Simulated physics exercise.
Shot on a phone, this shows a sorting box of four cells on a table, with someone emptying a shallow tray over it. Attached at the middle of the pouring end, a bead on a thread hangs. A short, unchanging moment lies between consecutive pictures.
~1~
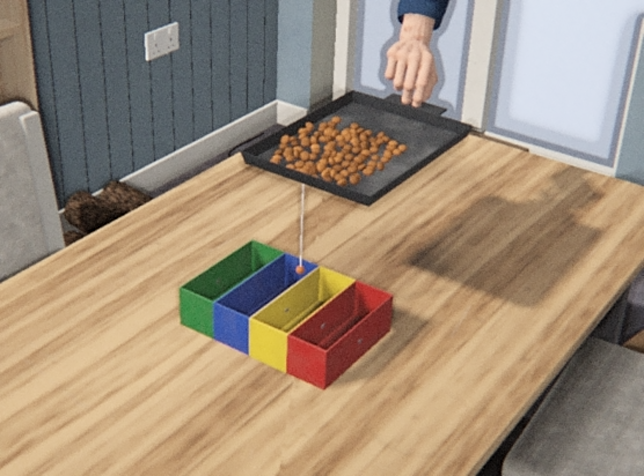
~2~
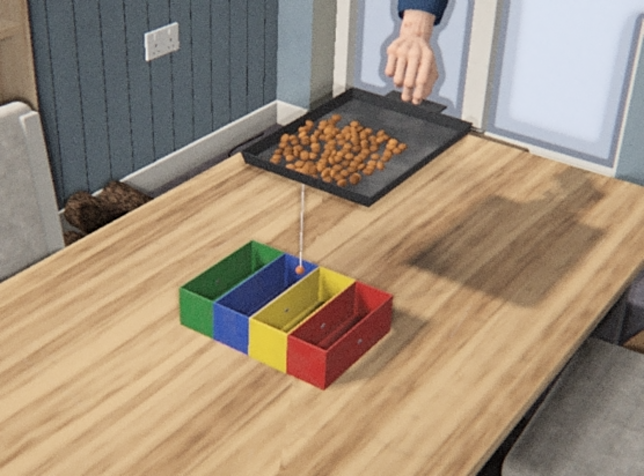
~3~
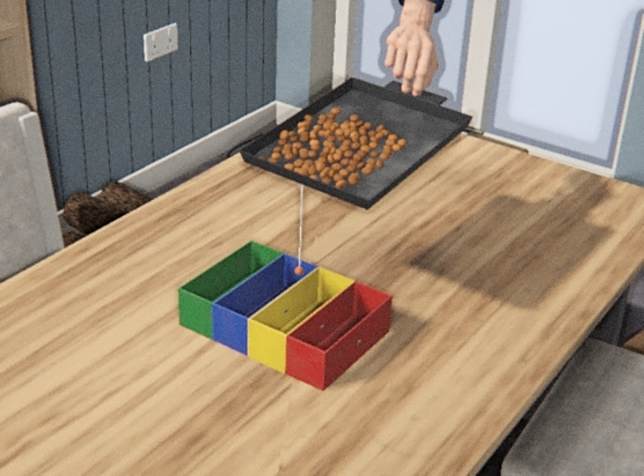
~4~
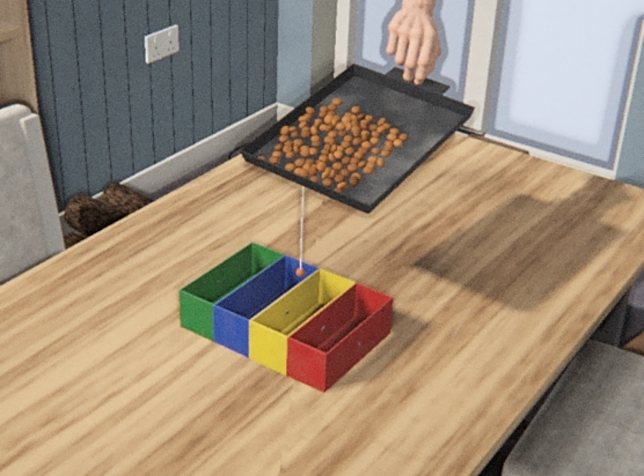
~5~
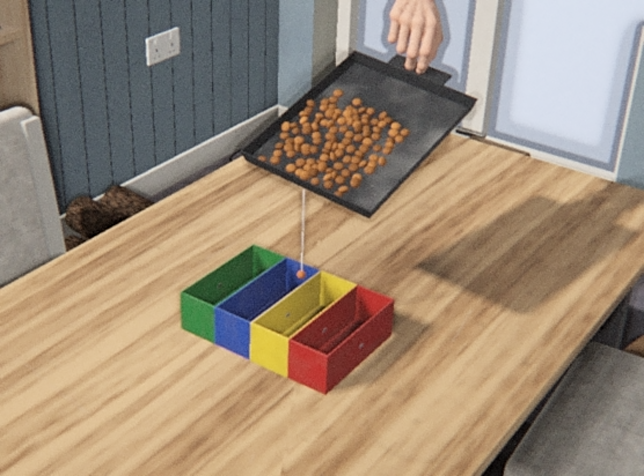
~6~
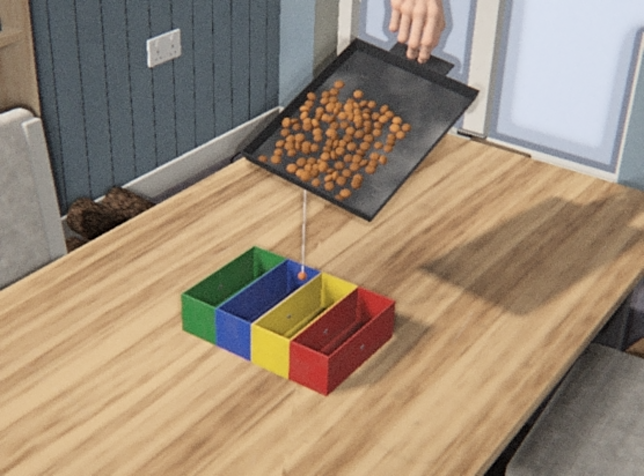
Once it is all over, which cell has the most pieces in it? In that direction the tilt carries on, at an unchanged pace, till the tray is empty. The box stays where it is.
The red cell.
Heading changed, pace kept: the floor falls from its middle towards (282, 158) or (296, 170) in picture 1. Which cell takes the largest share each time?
First: The cell in green, second: The green cell.
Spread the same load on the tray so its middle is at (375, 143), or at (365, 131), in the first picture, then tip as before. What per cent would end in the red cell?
Shares in turn: 70 % and 60 %.
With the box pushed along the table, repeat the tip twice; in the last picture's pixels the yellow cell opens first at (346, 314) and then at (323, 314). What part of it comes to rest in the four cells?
You'd see around 100 per cent and then around 100 per cent.
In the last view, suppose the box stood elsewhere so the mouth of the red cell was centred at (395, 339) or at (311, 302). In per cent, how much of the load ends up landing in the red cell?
About 0 and 30 per cent.
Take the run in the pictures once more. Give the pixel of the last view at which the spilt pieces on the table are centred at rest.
I'd mark it at about (376, 375).
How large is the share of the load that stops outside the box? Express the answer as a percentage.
Close to 10 %, give or take.
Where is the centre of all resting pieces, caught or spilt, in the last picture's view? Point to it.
Resting centre, last frame: Roughly (340, 349).
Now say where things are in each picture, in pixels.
In the first picture, corners of the pouring end (245, 151) and (370, 194), level; middle of the load (333, 151), bits of cat kibble; bead on its thread (300, 270); green cell (197, 310); blue cell (232, 325); yellow cell (268, 342); red cell (306, 359).
In the second picture, corners of the pouring end (245, 151) and (369, 195), level; middle of the load (333, 150).
In the third picture, corners of the pouring end (244, 150) and (368, 198), tipped barely, lowest at the right corner; middle of the load (332, 147).
In the fourth picture, corners of the pouring end (245, 150) and (369, 203), tipped a little, lowest at the right corner; middle of the load (333, 144).
In the fifth picture, corners of the pouring end (245, 150) and (370, 208), tipped clearly, lowest at the right corner; middle of the load (334, 141).
In the sixth picture, corners of the pouring end (246, 151) and (371, 213), tipped clearly, lowest at the right corner; middle of the load (335, 138); green cell (199, 316); blue cell (234, 332); yellow cell (271, 348); red cell (309, 365).
Just after the last frame, tray tipped steeply; almost all on the tray; just a few falling or outside the box.
A moment on, tray tipped past a quarter turn; about a tenth on the tray; roughly a third in the red cell; about a tenth in the yellow cell; just a few in the blue cell; just a few in the green cell; roughly a third falling or outside the box.
Further on, tray tipped past a quarter turn; roughly two thirds in the red cell; roughly a quarter in the yellow cell; just a few in the green cell; just a few in the blue cell; about a tenth falling or outside the box.
When it is over, tray tipped past a quarter turn; roughly two thirds in the red cell; roughly a quarter in the yellow cell; just a few in the green cell; just a few in the blue cell; about a tenth outside the box.
